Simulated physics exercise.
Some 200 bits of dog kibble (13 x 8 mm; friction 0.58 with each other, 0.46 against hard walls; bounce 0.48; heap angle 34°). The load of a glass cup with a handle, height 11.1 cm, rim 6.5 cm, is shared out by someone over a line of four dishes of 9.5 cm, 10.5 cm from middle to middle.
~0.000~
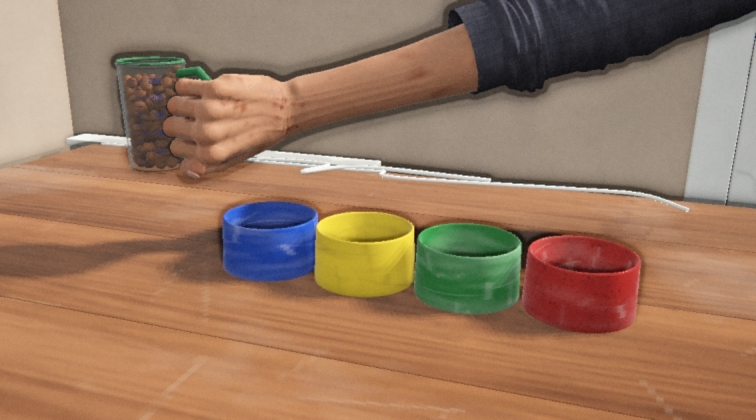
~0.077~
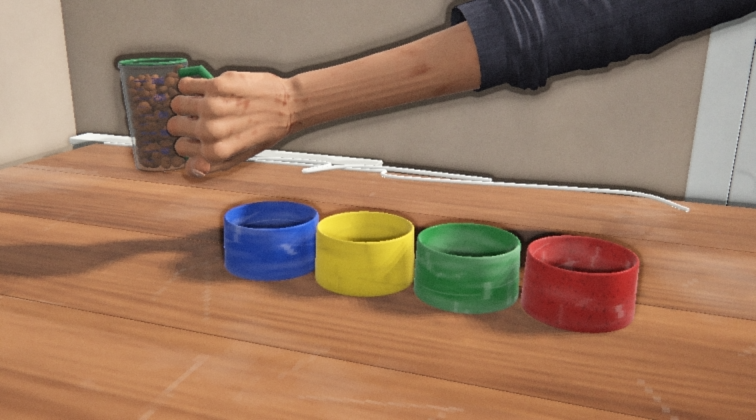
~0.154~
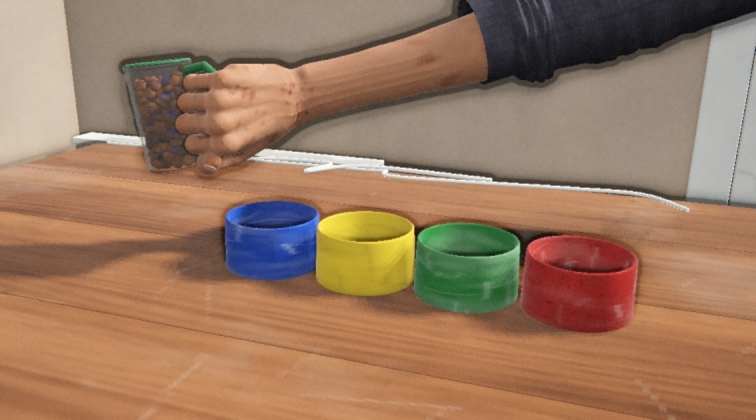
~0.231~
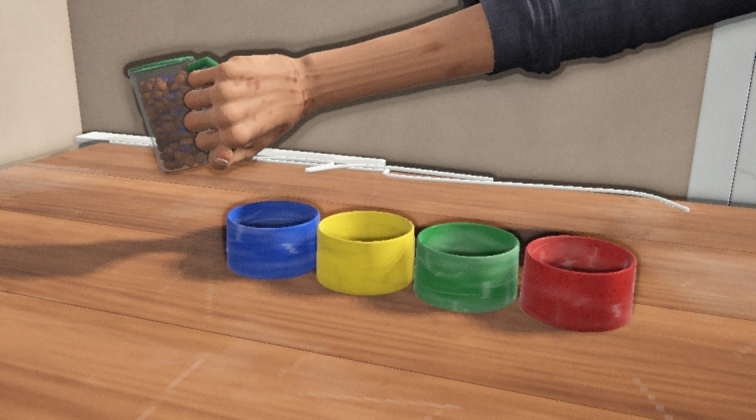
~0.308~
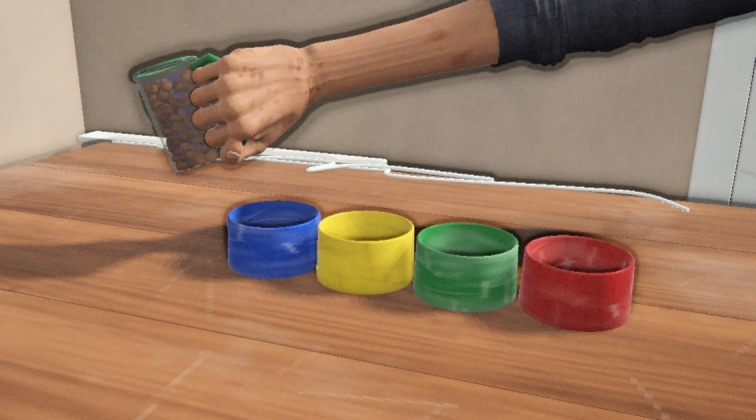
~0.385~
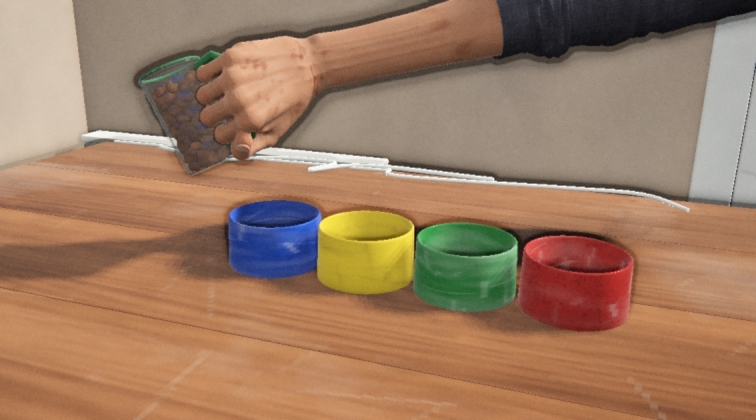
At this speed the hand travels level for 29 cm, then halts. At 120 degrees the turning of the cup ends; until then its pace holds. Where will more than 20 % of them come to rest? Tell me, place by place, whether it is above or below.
Red: It will collect a share of a fifth or less, blue: It will collect a share beyond a fifth, green: It will collect a share of a fifth or less, yellow: It will collect a share of a fifth or less, counter: It will collect a share of a fifth or less.
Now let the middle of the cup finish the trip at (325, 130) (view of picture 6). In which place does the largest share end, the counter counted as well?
That'd be blue, it takes the most.
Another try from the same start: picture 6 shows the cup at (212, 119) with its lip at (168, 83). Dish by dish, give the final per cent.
Red 0, blue 10, green 0, yellow 90.
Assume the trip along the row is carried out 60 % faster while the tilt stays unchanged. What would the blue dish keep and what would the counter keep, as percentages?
Shares: Blue 10, counter 0.
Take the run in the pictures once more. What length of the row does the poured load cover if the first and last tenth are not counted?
The stretch is around 9 cm long.
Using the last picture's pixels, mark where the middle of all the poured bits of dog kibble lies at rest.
My guess is close to (276, 242).
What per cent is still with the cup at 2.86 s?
Roughly 0 in a hundred.
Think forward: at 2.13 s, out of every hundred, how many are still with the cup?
About 0 per cent.
After 1.43 s, tilt 109 degrees; cup holds 85 %.
After 2.13 s, tilt 120 degrees; cup holds 0 %, blue 85 %.
Then, at 2.86 s, tilt 120 degrees; cup holds 0 %, blue 85 %.
At rest (3.2 s), red 0 %, blue 85 %, green 0 %, yellow 0 %, counter 15 %.
